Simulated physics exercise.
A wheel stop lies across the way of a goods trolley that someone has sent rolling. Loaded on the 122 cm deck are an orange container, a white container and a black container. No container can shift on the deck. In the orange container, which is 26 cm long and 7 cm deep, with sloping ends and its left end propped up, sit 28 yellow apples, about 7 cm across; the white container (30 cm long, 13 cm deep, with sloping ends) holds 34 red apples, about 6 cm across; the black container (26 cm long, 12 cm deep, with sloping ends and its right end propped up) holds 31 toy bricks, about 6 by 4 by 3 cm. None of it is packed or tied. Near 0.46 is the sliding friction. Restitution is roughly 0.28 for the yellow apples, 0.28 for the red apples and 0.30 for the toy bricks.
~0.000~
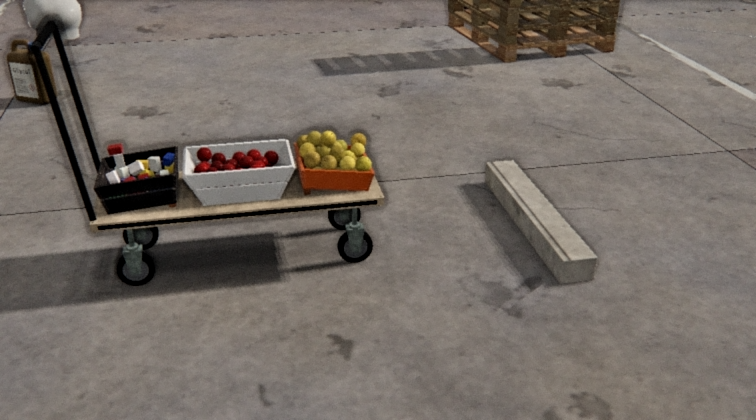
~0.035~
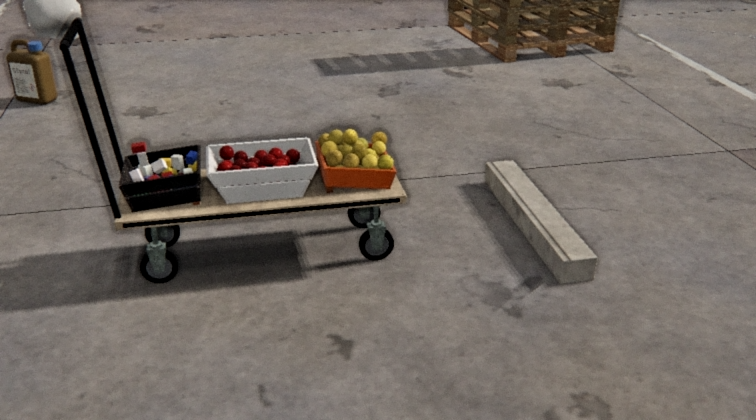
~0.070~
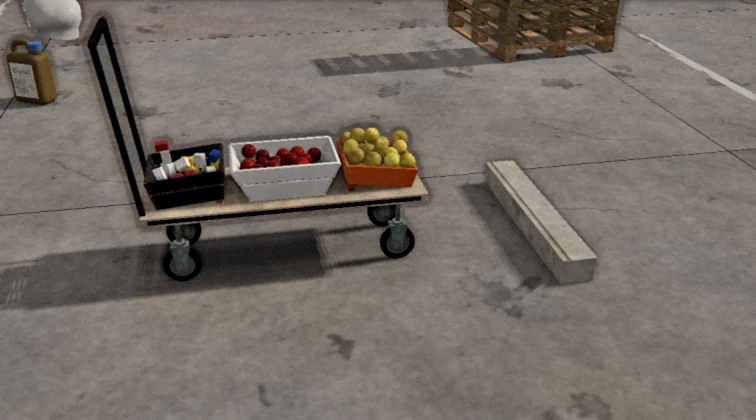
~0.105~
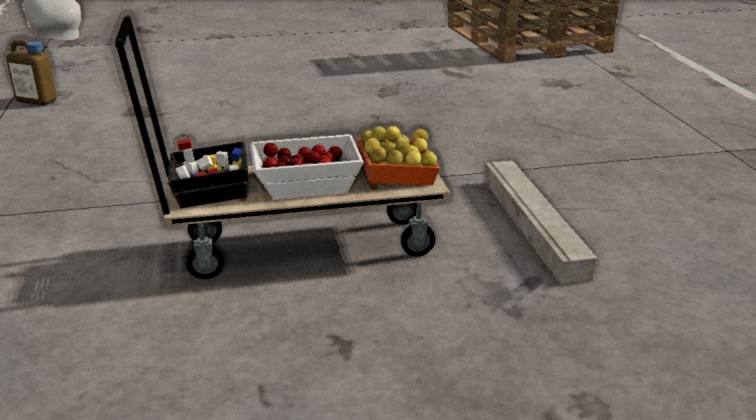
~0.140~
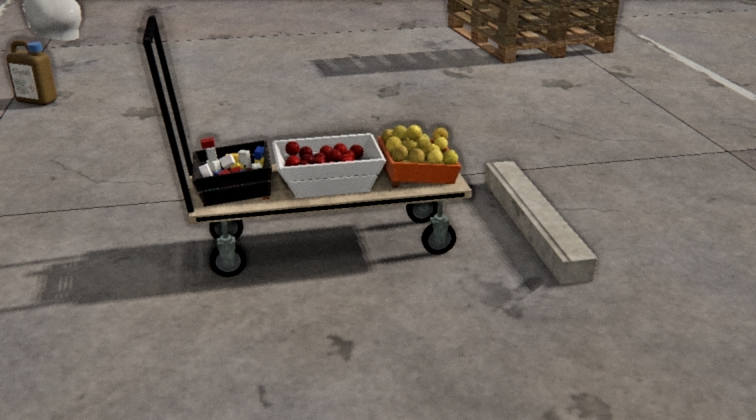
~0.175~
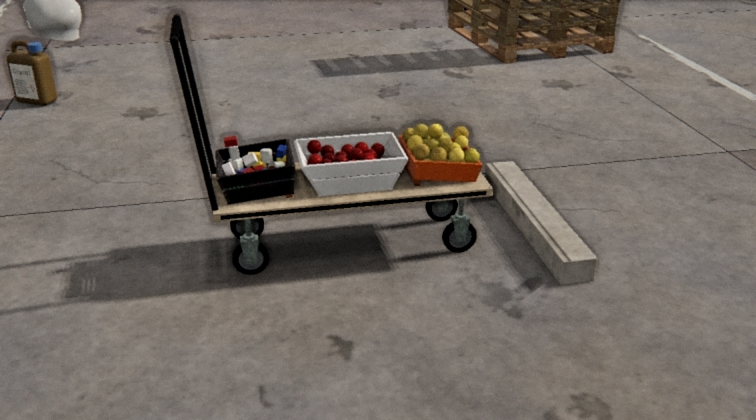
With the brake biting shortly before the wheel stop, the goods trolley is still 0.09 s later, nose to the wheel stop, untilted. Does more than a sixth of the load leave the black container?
Fewer than one out of six get out.
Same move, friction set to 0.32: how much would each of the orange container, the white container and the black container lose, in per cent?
You'd see orange container shed 60 percent, white container shed 10 percent, and black container shed 10 percent.
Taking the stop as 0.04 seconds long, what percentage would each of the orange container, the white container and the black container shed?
That way you'd get orange container at 60, white container at 20, and black container at 10 percent.
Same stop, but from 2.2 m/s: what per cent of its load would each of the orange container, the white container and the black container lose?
Orange container 50 %, white container 0 %, black container 10 %.
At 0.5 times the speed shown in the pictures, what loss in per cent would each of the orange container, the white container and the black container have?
In that case the orange container sheds 30 per cent, the white container 0 per cent and the black container 0 per cent.
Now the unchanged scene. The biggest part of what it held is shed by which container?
Answer: The orange container.
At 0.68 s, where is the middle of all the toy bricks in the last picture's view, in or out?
Their middle is around (327, 167).
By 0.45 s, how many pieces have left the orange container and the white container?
Orange container 12, white container 2, roughly.
After 0.23 s, braking starts.
After 0.33 s, 3 of 28 out of the orange container, 0 of 34 out of the white container and 0 of 31 out of the black container.
After 0.45 s, 13 of 28 out of the orange container, 2 of 34 out of the white container and 1 of 31 out of the black container.
After 0.68 s, 16 of 28 out of the orange container, 4 of 34 out of the white container and 2 of 31 out of the black container.
Final count (at 1.18 s), 16 of 28 out of the orange container, 5 of 34 out of the white container and 2 of 31 out of the black container. Asked share, 2 of 31, 6 per cent.
